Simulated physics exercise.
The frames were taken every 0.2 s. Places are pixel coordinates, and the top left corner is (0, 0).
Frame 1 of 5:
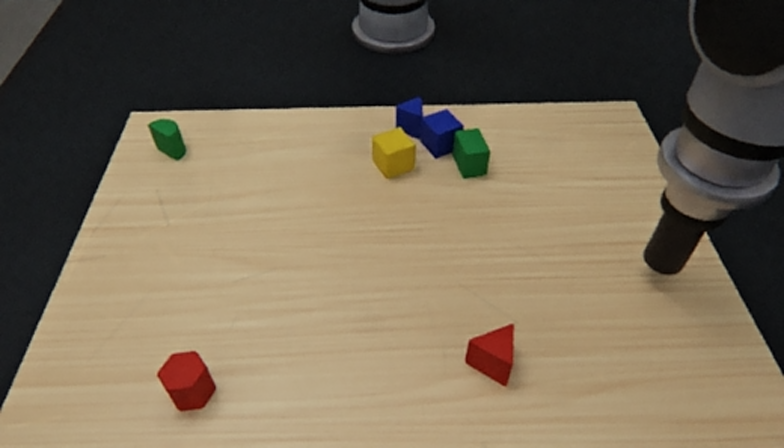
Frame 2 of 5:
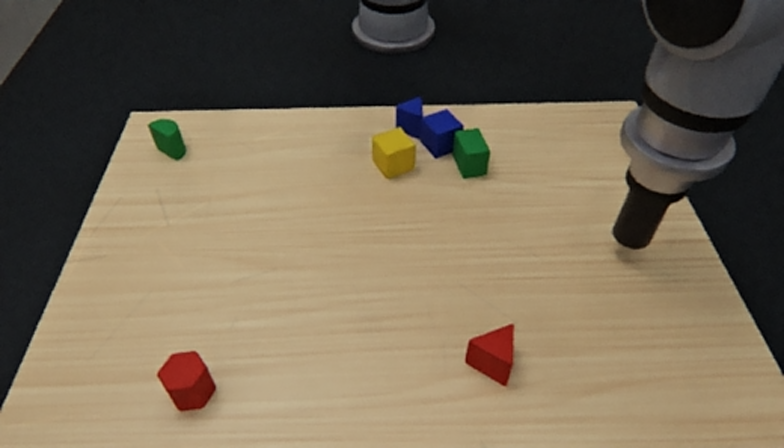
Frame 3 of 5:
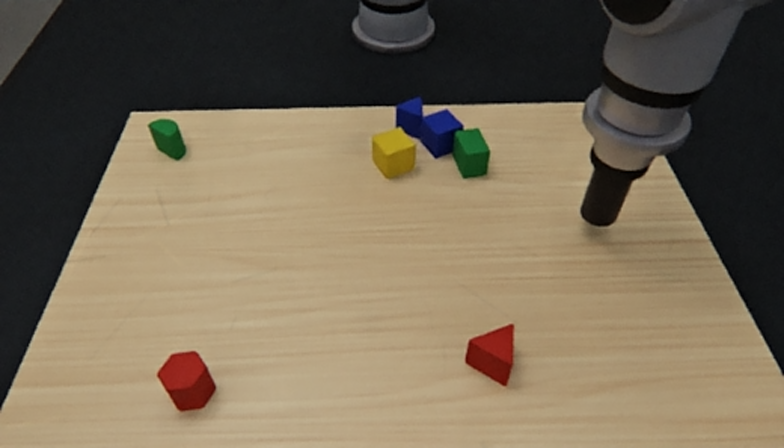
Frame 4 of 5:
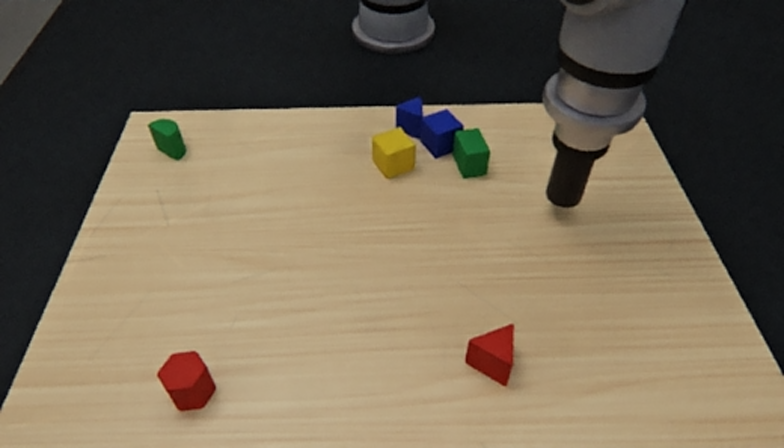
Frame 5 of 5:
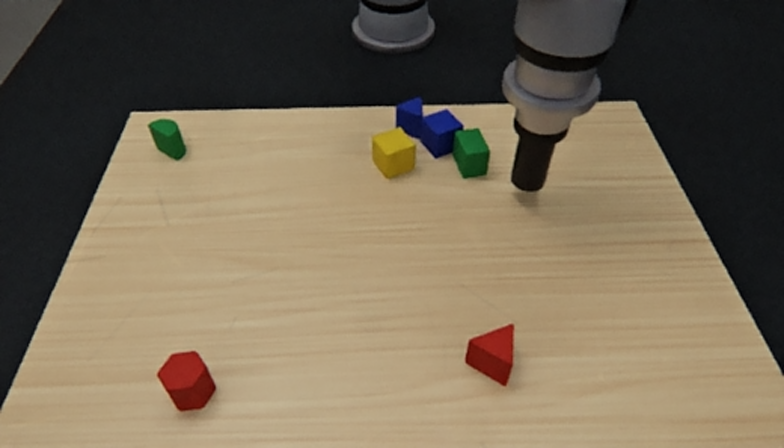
On a wooden board, a robot arm's dark stick glides left and upward past still blocks.
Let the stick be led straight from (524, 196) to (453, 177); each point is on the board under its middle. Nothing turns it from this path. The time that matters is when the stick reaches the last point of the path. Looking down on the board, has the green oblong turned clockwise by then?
I'd say yes.
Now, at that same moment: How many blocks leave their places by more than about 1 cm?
Count: Two.
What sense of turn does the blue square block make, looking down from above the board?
It twists anticlockwise.
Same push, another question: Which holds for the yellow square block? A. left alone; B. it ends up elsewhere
A (left alone)
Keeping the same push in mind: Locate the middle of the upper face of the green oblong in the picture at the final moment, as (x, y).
By then it is at (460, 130).
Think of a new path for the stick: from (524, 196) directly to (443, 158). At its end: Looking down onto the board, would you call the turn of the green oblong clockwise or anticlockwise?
From overhead, clockwise.
What follows on the original path. Halfway along, stick (491, 171); nothing pushed yet.
At the end, stick (455, 162); yellow square block still; blue triangular block (410, 104); blue square block (437, 113), turned 30° anticlockwise; green oblong (460, 130), turned 30° clockwise.
